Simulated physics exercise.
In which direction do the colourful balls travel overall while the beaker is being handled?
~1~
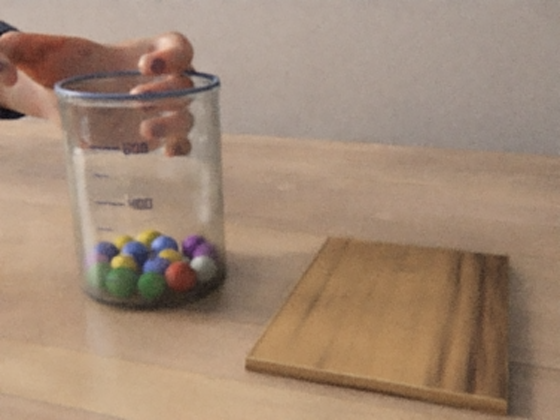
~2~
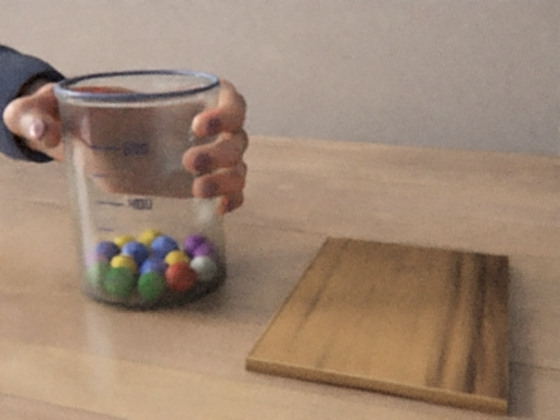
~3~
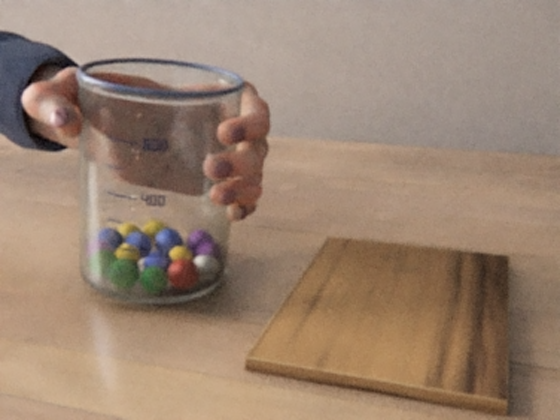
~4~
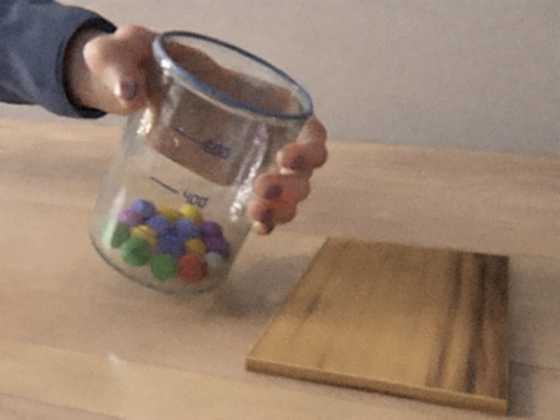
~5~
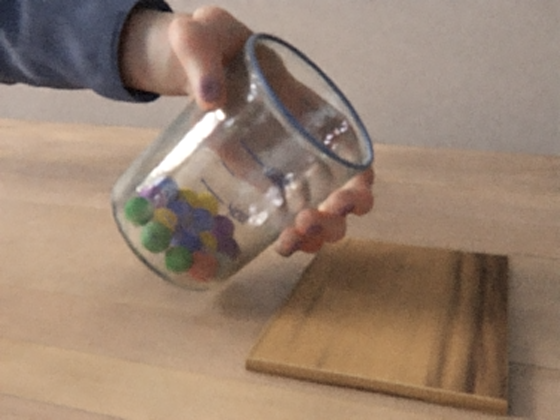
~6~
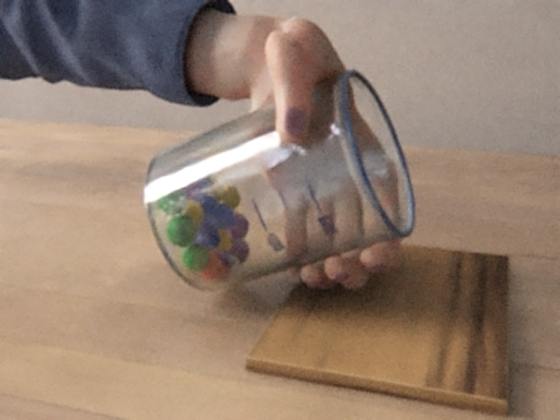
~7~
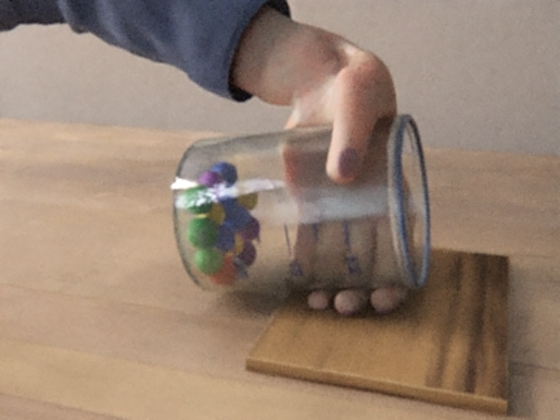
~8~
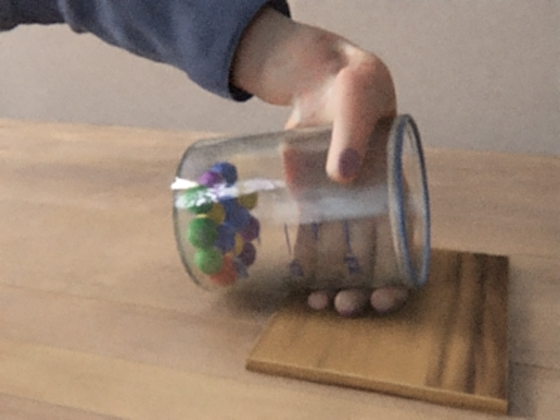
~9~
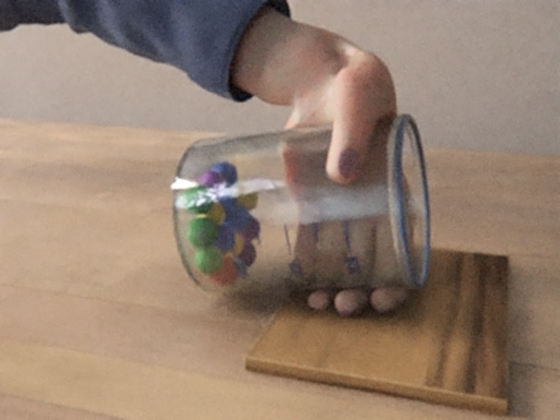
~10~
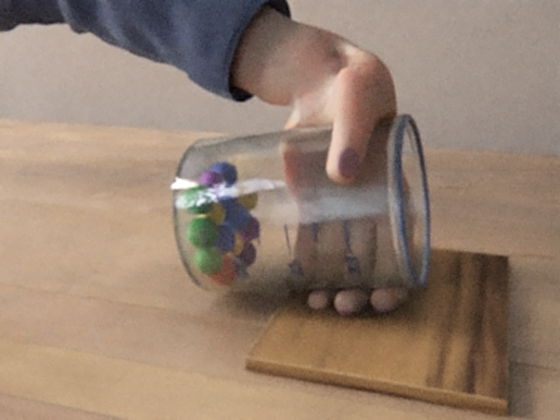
They move to the right, carried along inside the beaker as the hand tips it over towards the block.
